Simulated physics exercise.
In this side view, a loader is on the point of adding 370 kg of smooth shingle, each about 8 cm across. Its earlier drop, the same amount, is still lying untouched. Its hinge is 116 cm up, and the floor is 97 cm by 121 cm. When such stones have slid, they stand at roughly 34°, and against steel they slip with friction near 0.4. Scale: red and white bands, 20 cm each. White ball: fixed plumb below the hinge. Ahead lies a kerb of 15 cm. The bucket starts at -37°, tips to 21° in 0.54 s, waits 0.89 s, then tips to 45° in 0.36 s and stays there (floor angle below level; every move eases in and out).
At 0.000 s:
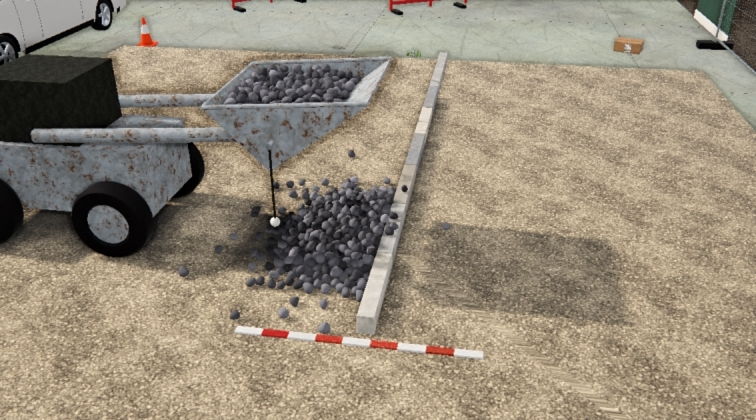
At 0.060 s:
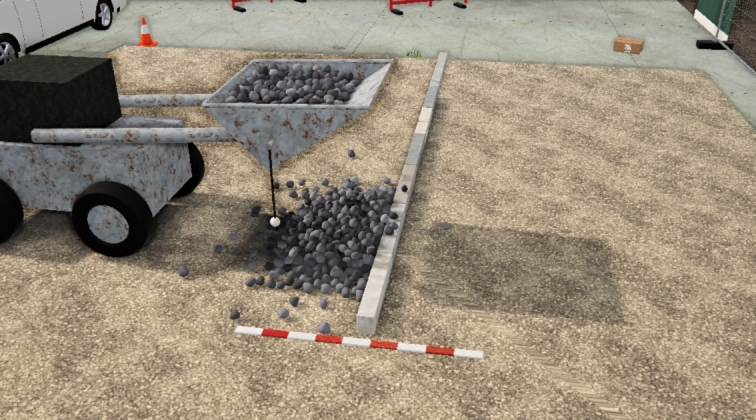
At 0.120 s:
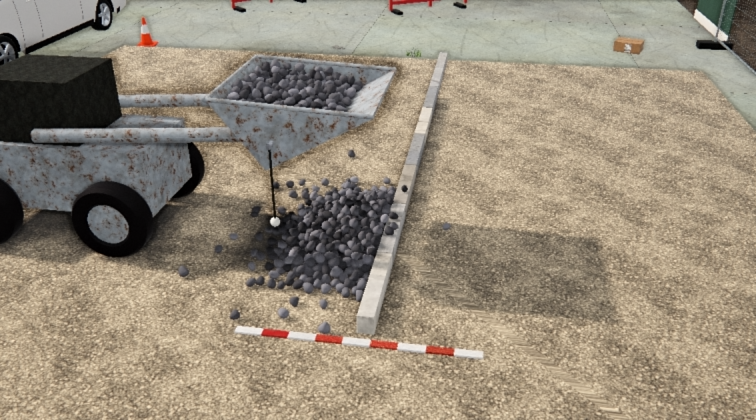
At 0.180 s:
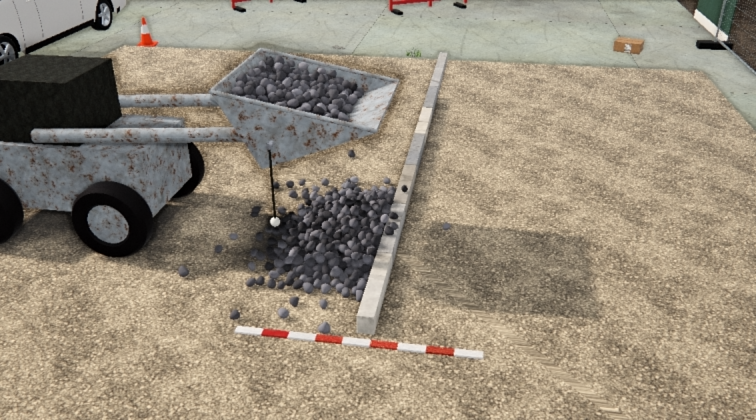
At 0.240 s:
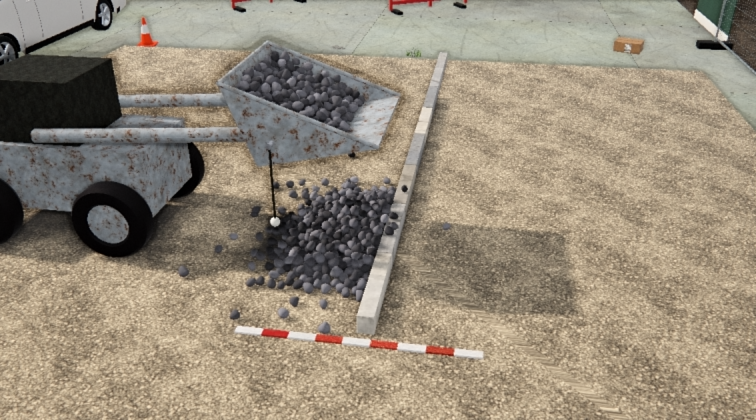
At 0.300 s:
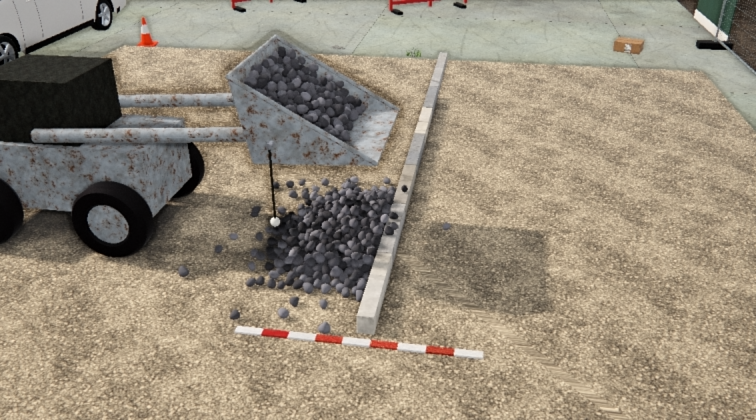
On a patch of pale brown gravel edged by concrete, with a parked white vehicle, an orange cone and red barriers behind, the view is from the side and slightly above. A rusty grey loader at left holds a bucket of dark grey stones above a loose heap beside a pale kerb, near a red and white striped bar. The bucket gradually tilts forward, its stones shifting toward the lip, while everything else stays still.
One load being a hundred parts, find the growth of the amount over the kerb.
A growth of about 81 parts in a hundred.
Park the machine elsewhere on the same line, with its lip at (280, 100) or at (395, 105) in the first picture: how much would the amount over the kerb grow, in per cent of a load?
About 10 and 95 per cent.
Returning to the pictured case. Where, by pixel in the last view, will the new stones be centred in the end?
They come to rest centred about (433, 238).
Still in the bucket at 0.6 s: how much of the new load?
Close to 100 per cent of the load.
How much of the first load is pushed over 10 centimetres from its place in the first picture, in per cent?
Roughly 0 % of them.
After 0.4 s the floor is at 11°; in per cent of one load, 100 in the bucket, 100 on this side of the kerb; the foremost stones are at (398, 218).
After 0.6 s the floor is at 21°; in per cent of one load, 100 in the bucket, 100 on this side of the kerb; the foremost stones are at (398, 218).
After 2.2 s the floor is at 45°; in per cent of one load, 0 in the bucket, 120 on this side of the kerb, 80 over the kerb; the foremost stones are at (605, 261).
After 4.9 s the floor is at 45°; in per cent of one load, 0 in the bucket, 119 on this side of the kerb, 81 over the kerb; the foremost stones are at (616, 275). Net gain over the kerb, 81.
